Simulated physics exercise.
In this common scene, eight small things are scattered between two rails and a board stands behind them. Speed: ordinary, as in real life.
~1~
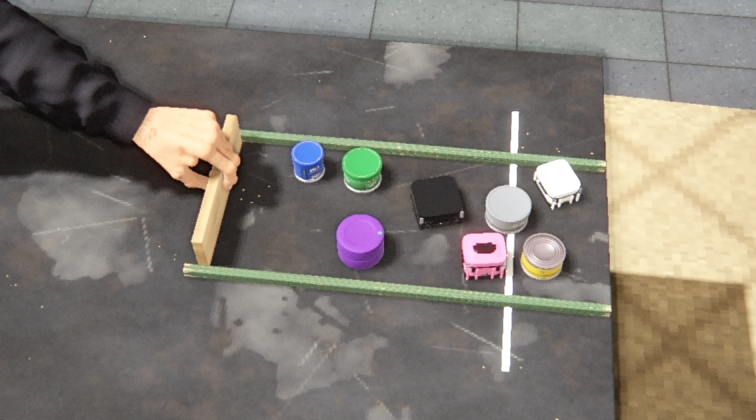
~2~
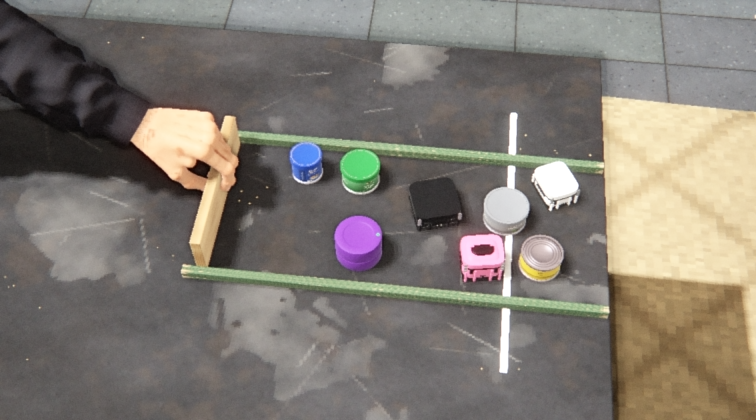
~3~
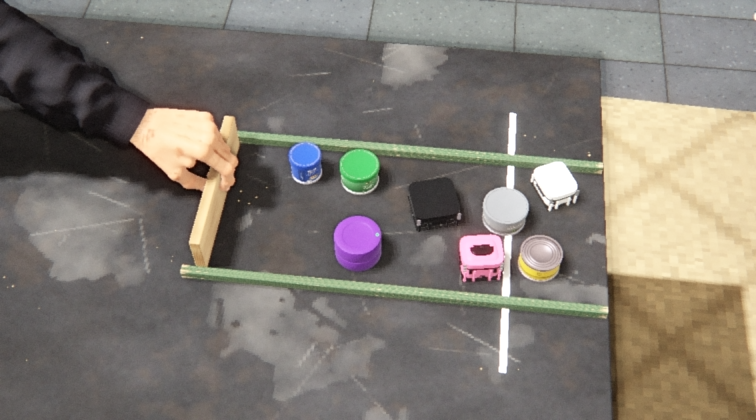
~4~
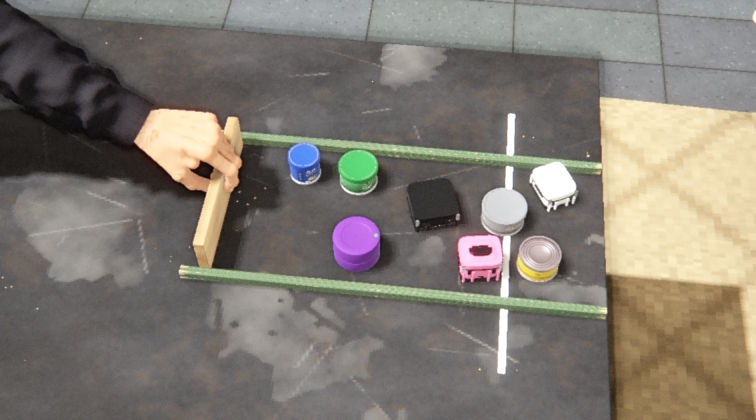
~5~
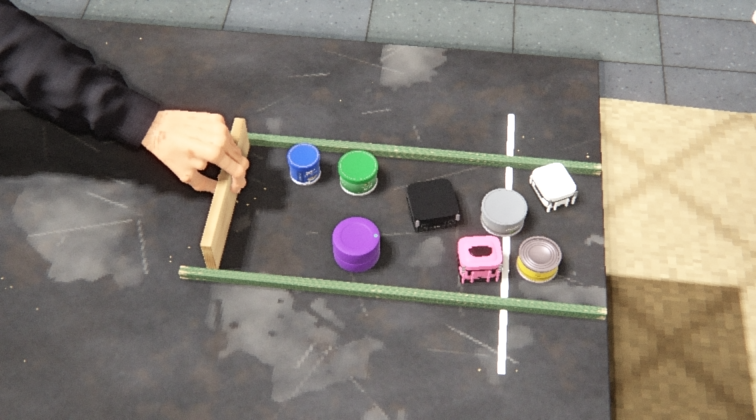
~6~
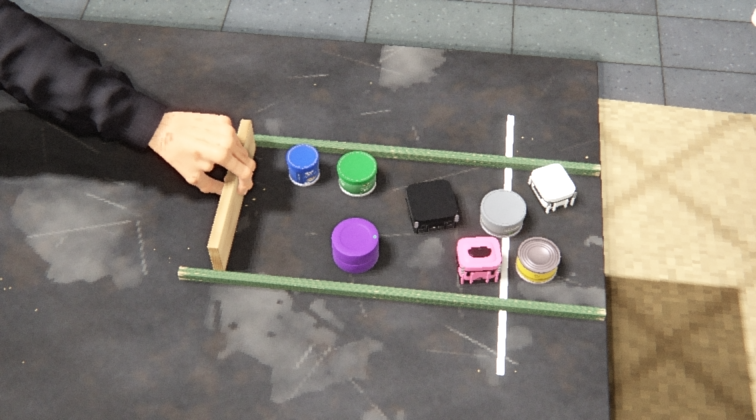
On a dark, scuffed tabletop, a hand holds a wooden board upright behind eight small tins and cases scattered between two green rails, then slides it slightly right toward them, while the objects stay apart and essentially unmoved.
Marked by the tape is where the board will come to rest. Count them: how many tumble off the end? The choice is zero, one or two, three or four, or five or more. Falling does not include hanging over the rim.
Count off: Fewer than three, some.
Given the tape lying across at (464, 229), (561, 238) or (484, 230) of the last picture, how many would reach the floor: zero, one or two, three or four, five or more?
Taking the tapes one after another, the count is no fall at all, then five or over, then none.
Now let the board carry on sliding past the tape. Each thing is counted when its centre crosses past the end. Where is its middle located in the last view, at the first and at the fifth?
At (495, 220) for the first, at (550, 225) for the fifth.
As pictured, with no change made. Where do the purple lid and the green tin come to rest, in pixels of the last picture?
For the purple lid it's (529, 261), and for the green tin it's (560, 181).
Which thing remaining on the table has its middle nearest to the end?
The white case is the one.
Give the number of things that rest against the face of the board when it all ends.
Contact count: 3.
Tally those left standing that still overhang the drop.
I'd say 1 of them.
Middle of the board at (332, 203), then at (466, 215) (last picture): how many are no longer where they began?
The count is 2 at the first point and 8 at the second.
Soon after, none off yet; white case at rest near (552, 189); yellow pot at rest near (538, 261); grey pot at rest near (502, 214).
In the end, the number that fall off is one or two; gone, yellow pot.
